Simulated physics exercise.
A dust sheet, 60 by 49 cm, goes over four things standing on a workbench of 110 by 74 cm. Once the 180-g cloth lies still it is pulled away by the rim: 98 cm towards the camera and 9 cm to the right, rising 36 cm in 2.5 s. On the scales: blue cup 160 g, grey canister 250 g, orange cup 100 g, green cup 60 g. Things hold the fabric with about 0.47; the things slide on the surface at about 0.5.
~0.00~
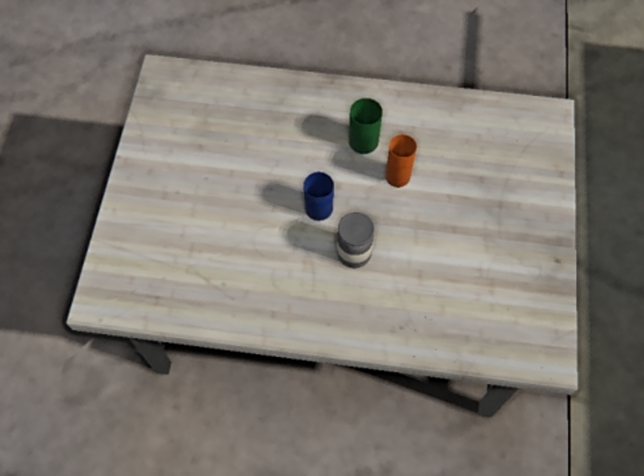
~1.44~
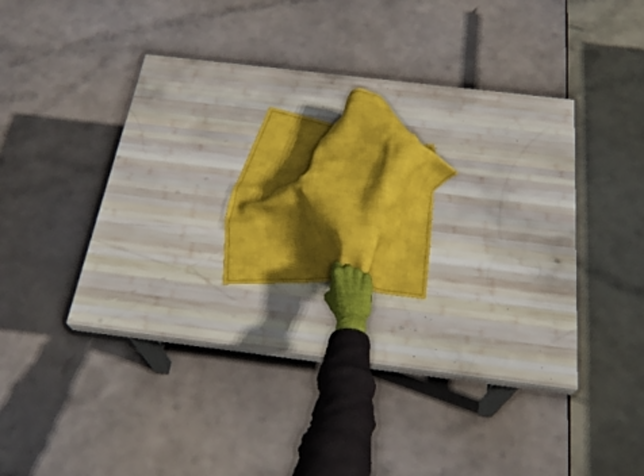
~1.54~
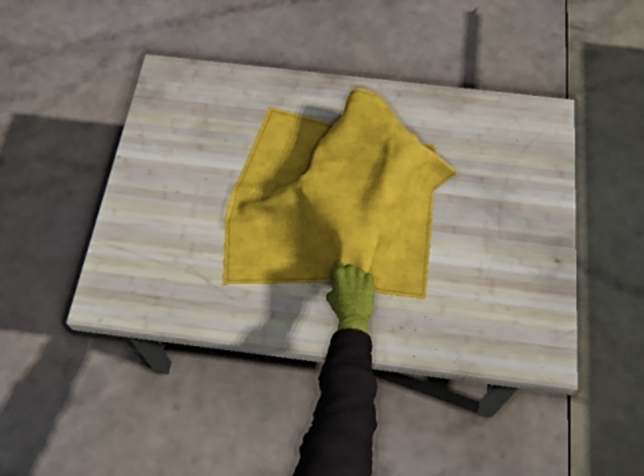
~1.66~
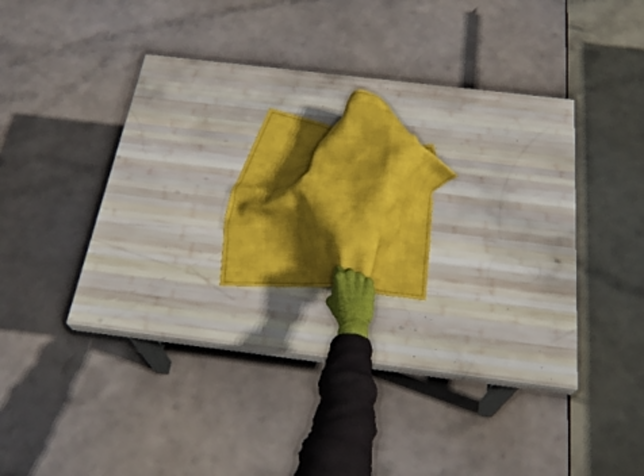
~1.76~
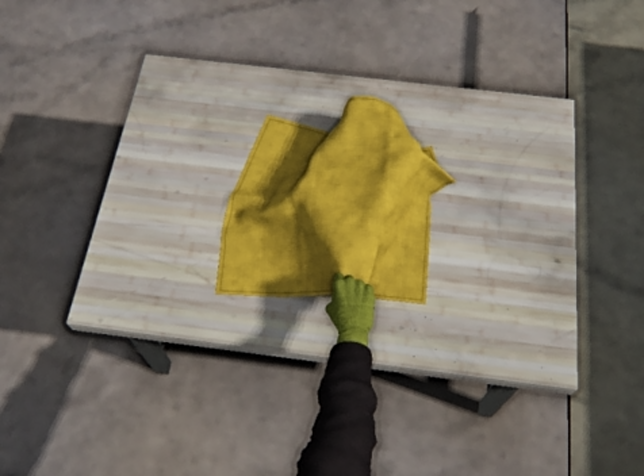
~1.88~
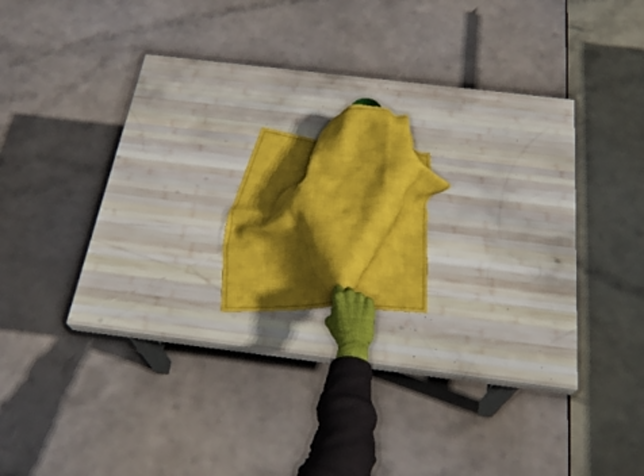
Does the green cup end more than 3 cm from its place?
Verdict: The green cup hardly stirs.
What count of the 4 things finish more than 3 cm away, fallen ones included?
That makes 1.
By 2.4 s, middle of the dust sheet at (329, 306); orange cup on its side, 10 cm off its start, blue cup 2 cm off its start.
By 3.0 s, middle of the dust sheet at a place out of view; orange cup on its side, 11 cm off its start, blue cup 2 cm off its start.
By 3.5 s, middle of the dust sheet at a place out of view; orange cup on its side, 12 cm off its start at (390, 214), blue cup 2 cm off its start at (313, 191).
By 4.0 s, middle of the dust sheet at a place out of view; orange cup on its side, 12 cm off its start, blue cup 2 cm off its start.
By 4.8 s, middle of the dust sheet at a place out of view; green cup 0 cm off its start at (366, 111), orange cup on its side, 12 cm off its start at (391, 215), blue cup 2 cm off its start at (313, 191).
